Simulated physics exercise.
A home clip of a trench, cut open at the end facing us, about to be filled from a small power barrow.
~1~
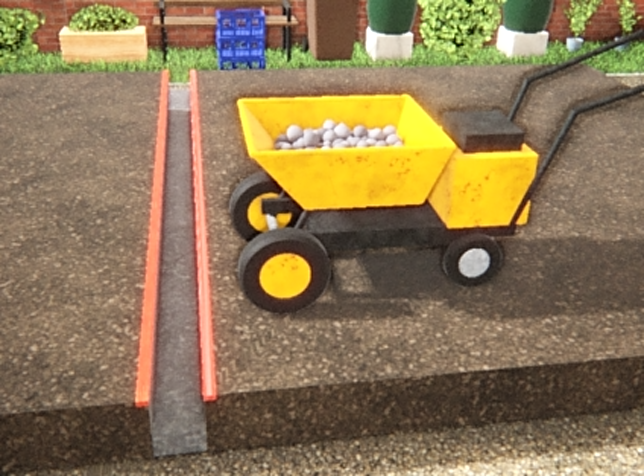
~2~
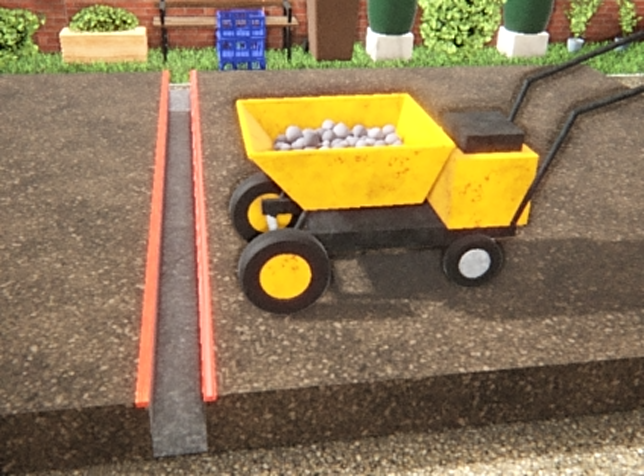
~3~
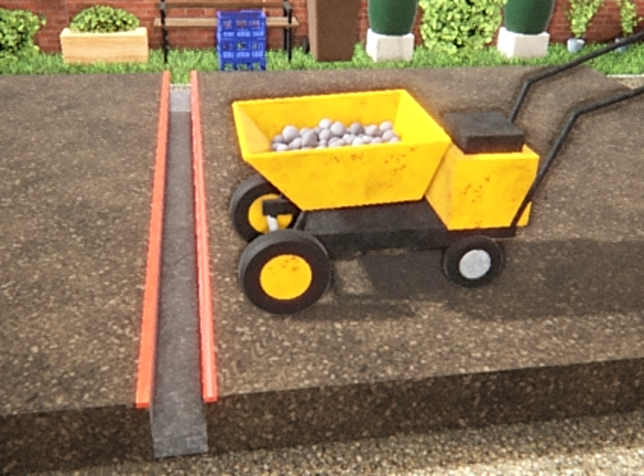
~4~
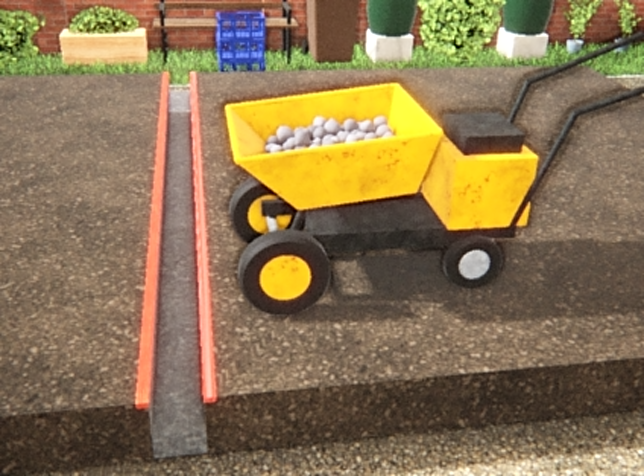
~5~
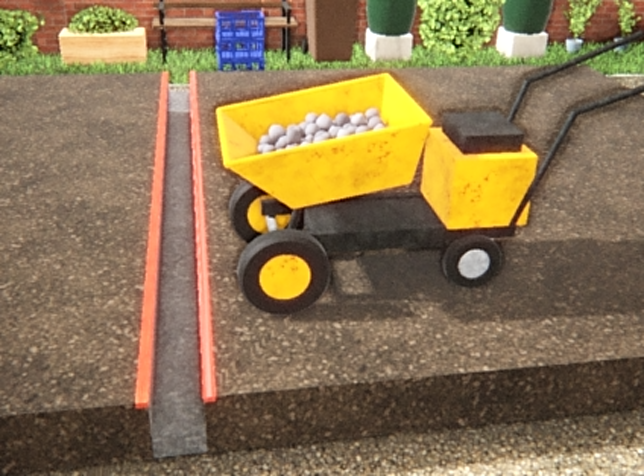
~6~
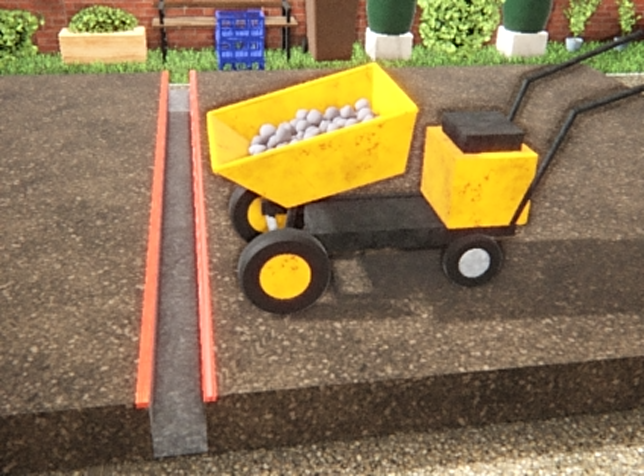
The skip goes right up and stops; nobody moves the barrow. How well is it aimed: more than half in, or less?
The trench takes only the smaller part.
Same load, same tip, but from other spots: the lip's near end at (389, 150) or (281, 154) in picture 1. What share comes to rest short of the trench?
In turn 50 and 0 in a hundred.
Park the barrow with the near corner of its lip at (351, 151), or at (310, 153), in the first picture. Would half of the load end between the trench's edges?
In turn: More than half; the larger part.
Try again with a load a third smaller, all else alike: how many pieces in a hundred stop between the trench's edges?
It comes to 0 per cent or so.
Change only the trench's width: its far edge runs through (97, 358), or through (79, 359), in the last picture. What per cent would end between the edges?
Near 60 % and 80 %.
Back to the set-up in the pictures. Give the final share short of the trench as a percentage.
Close to 0 per cent.
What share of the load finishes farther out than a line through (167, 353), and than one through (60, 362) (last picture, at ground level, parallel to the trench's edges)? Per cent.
Roughly 90 per cent, and 40 per cent.
Just after the last frame, skip tipped steeply; every one in the skip.
A moment on, skip tipped right over; roughly two thirds in the skip; roughly a quarter beyond it; about a tenth falling.
Further on, skip tipped right over; just a few in the skip; just a few in or heaped over the trench; almost all beyond it.
When it is over, skip tipped right over; about a tenth in or heaped over the trench; almost all beyond it.
